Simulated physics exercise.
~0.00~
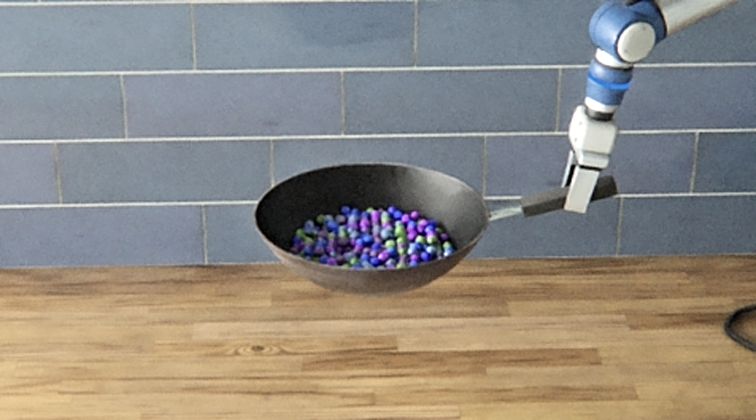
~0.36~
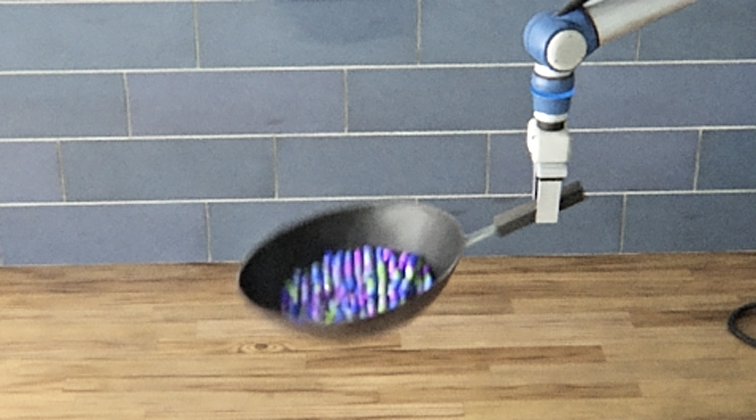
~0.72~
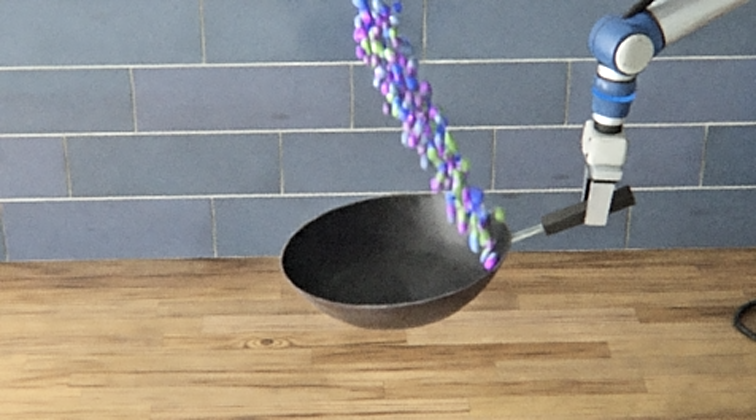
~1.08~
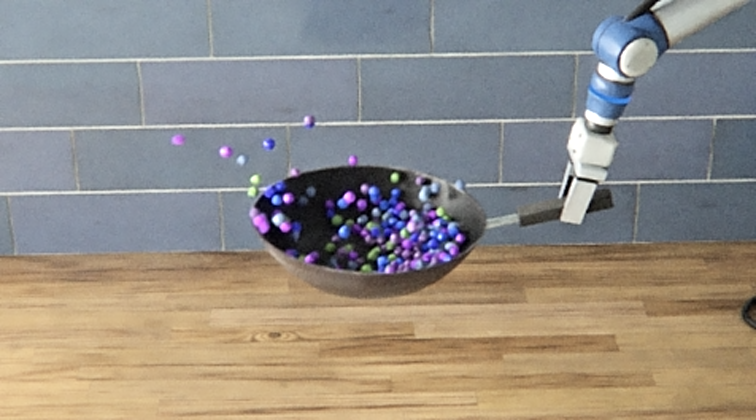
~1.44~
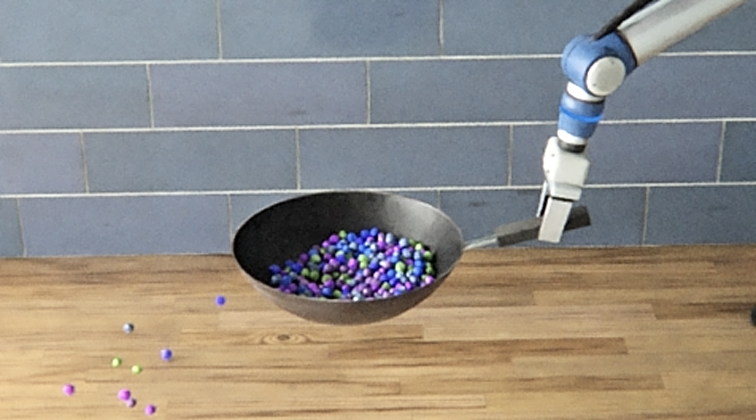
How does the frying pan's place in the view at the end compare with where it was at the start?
At the end the frying pan is a little lower and slightly further to the left than it was at the start.
A white and blue robot arm at the right grips the handle of a dark frying pan holding a heap of small round sweets in blue, purple and green. The pan hangs over a wooden worktop before a blue-grey tiled wall, seen from the front and slightly above. The arm dips and tilts the pan, then the sweets fly up in a long slanting stream above it. As the pan rises to meet them, most drop back in while a few scatter past its left rim. Finally the pan sits lower with most of the sweets inside, and a few stray ones appear at the lower left against the worktop.
